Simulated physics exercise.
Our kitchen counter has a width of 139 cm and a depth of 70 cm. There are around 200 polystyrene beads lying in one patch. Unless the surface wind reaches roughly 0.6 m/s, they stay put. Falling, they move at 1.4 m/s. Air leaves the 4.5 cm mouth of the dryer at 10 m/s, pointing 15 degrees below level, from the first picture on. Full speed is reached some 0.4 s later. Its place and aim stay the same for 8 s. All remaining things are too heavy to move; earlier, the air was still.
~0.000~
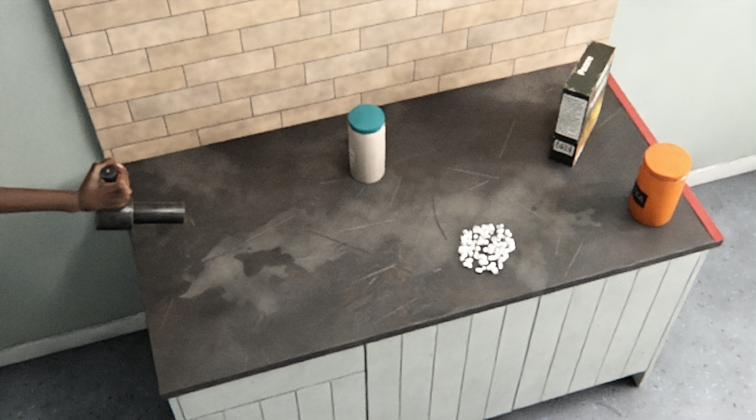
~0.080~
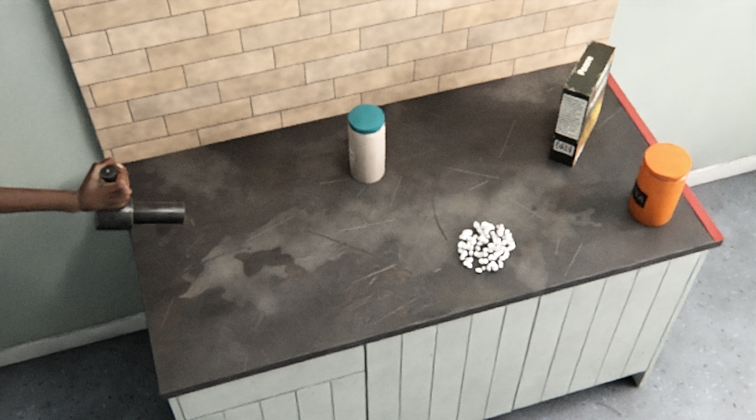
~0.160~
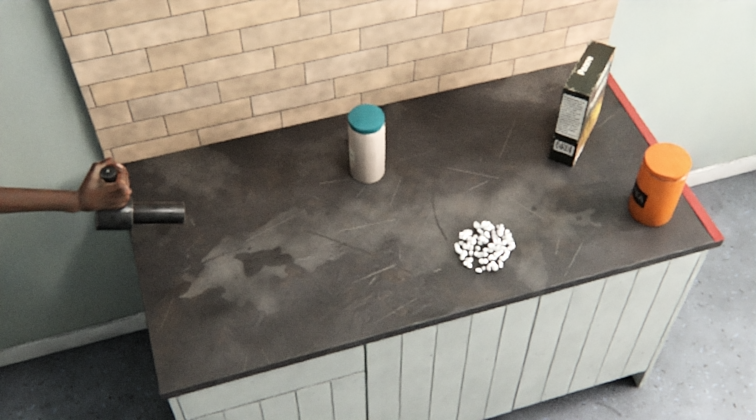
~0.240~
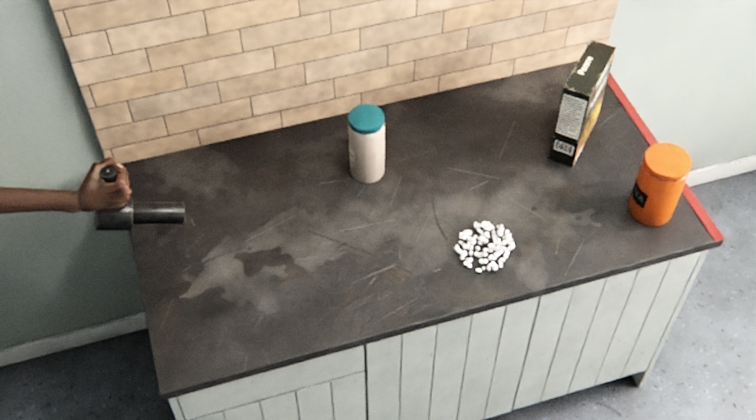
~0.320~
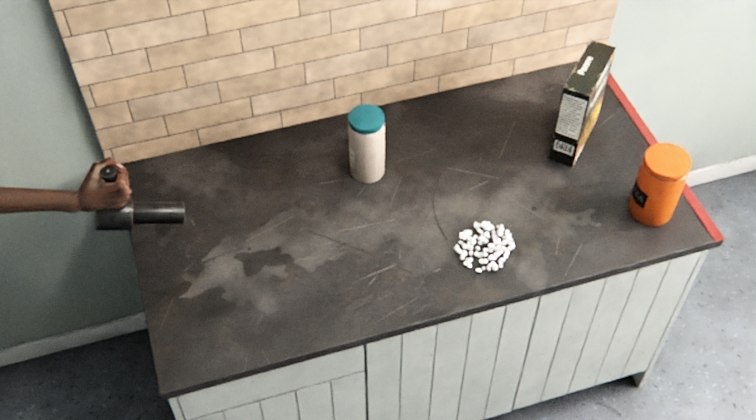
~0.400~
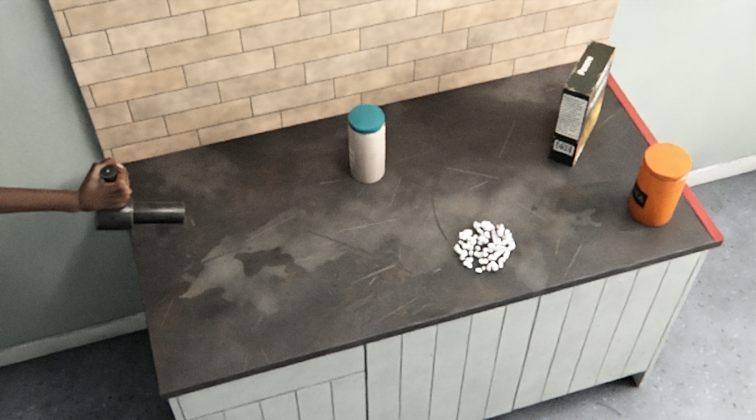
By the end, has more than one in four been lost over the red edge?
No.
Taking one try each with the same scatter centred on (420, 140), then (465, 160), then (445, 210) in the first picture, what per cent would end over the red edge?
Taking the three spots in order, you'd get around 50 percent, 100 percent and 50 percent.
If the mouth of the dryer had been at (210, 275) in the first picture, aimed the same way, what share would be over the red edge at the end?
60 per cent.
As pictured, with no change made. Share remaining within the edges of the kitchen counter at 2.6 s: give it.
Roughly 10 per cent.
After 1.6 s, 8 % are on the move or not yet settled, 0 % are over the red edge.
After 2.6 s, 7 % are on the move or not yet settled, 0 % are over the red edge.
After 4.4 s, 7 % are on the move or not yet settled, 0 % are over the red edge.
After 8.0 s, at the end, 0 % are over the red edge.
